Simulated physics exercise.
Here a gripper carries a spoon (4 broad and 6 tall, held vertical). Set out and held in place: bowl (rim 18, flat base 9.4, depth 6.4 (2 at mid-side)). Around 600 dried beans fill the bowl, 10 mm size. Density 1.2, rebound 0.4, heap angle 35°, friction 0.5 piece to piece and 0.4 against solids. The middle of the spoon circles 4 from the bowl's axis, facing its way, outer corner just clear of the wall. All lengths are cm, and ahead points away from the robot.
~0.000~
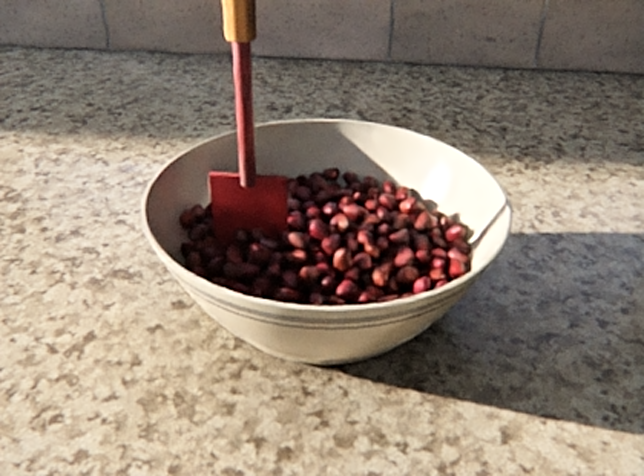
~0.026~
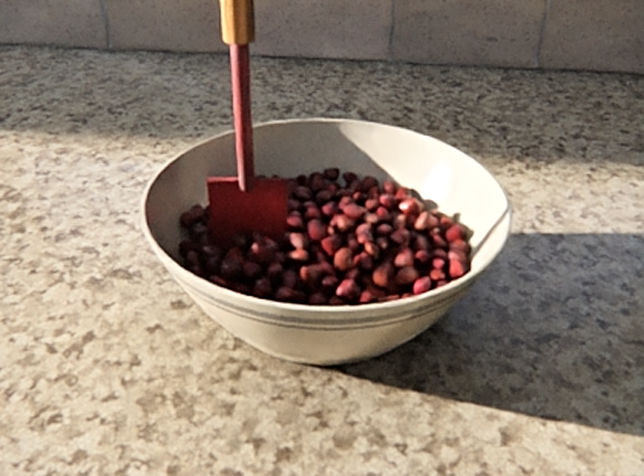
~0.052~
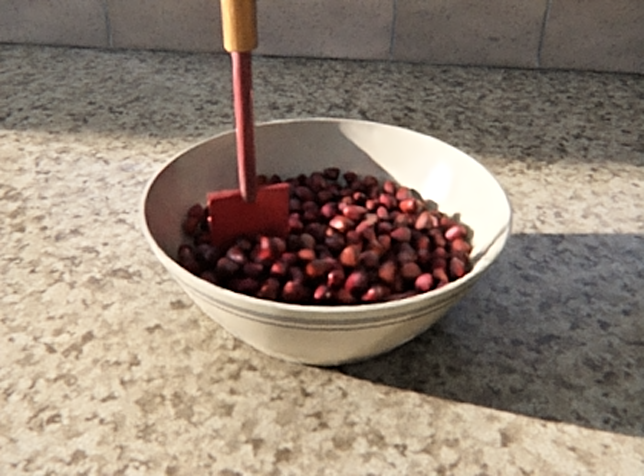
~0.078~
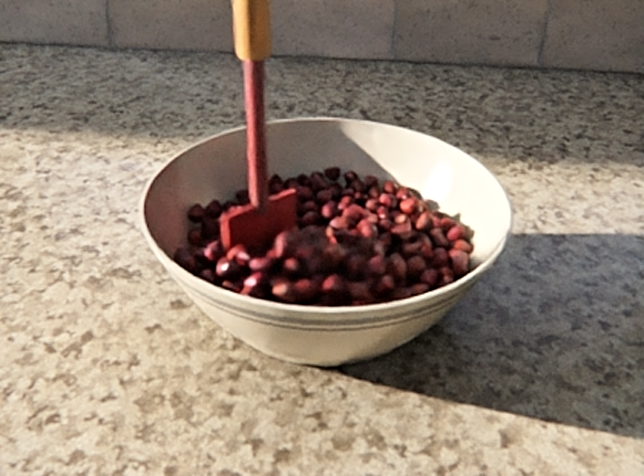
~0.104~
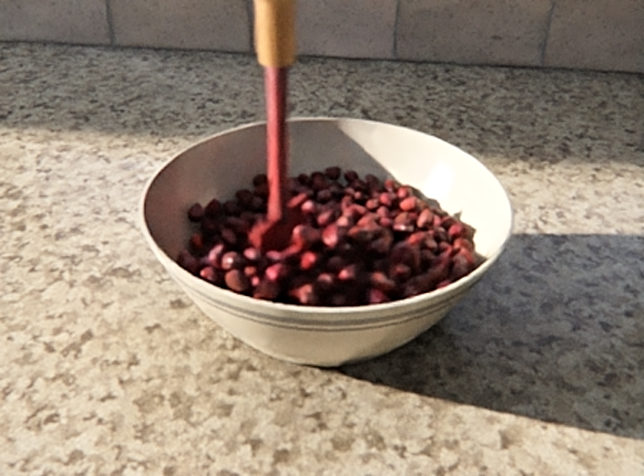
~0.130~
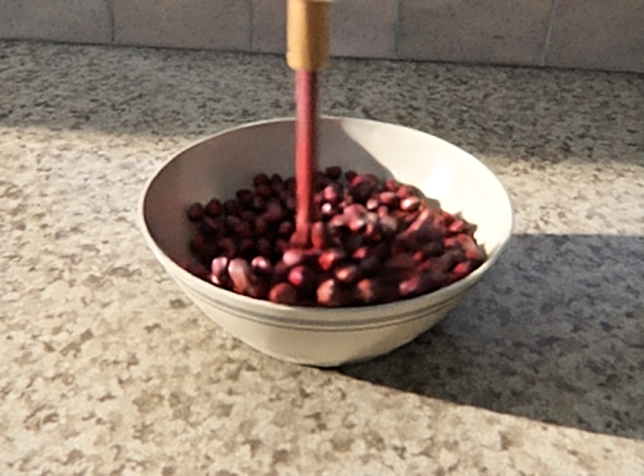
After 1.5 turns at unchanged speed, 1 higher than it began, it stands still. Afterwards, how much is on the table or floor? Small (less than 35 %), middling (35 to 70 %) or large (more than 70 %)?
On the table or floor the share is small, less than 35 %.
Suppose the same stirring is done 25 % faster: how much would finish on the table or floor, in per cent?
In that case some 40 per cent.
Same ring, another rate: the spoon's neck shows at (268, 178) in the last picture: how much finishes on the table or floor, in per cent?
Some 10 per cent.
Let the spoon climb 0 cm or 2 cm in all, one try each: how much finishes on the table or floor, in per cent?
Some 25 and 25 per cent.
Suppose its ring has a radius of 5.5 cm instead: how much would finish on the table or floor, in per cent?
In that case some 15 per cent.
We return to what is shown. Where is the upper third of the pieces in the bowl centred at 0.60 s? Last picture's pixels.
Around (308, 286).
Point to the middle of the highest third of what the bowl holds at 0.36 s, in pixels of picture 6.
Near (317, 148).
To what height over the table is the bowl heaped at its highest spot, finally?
About 6.5 cm.
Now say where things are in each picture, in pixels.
The spoon neck at (247, 149), 0° round; upper third of the load around (327, 240), from x 185 to 460, top at y 175; 602 in the bowl, in the first picture.
The spoon neck at (245, 152), 7° round; upper third of the load around (326, 243), from x 185 to 460, top at y 175, in the second picture.
The spoon neck at (247, 162), 24° round; upper third of the load around (327, 254), from x 185 to 460, top at y 175, in the third picture.
The spoon neck at (259, 174), 44° round; upper third of the load around (333, 257), from x 185 to 460, top at y 175, in the fourth picture.
The spoon neck at (280, 183), 63° round; upper third of the load around (349, 265), from x 185 to 465, top at y 175, in the fifth picture.
The spoon neck at (308, 188), 83° round; upper third of the load around (364, 266), from x 195 to 475, top at y 175; 601 in the bowl, 1 in flight or on the tool, in the sixth picture.
After 0.36 s, 260° round, highest piece 9 above the table; 518 in the bowl, 48 on the table or floor, 36 in flight or on the tool.
After 0.60 s, 76° round, highest piece 9 above the table; 456 in the bowl, 135 on the table or floor, 11 in flight or on the tool.
After 0.91 s, 180° round, highest piece 7 above the table; 437 in the bowl, 165 on the table or floor.
After 1.61 s, 180° round, highest piece 6 above the table; 437 in the bowl, 165 on the table or floor.
In the end, 437 in the bowl, 165 on the table or floor. That is 27 % on the table or floor.
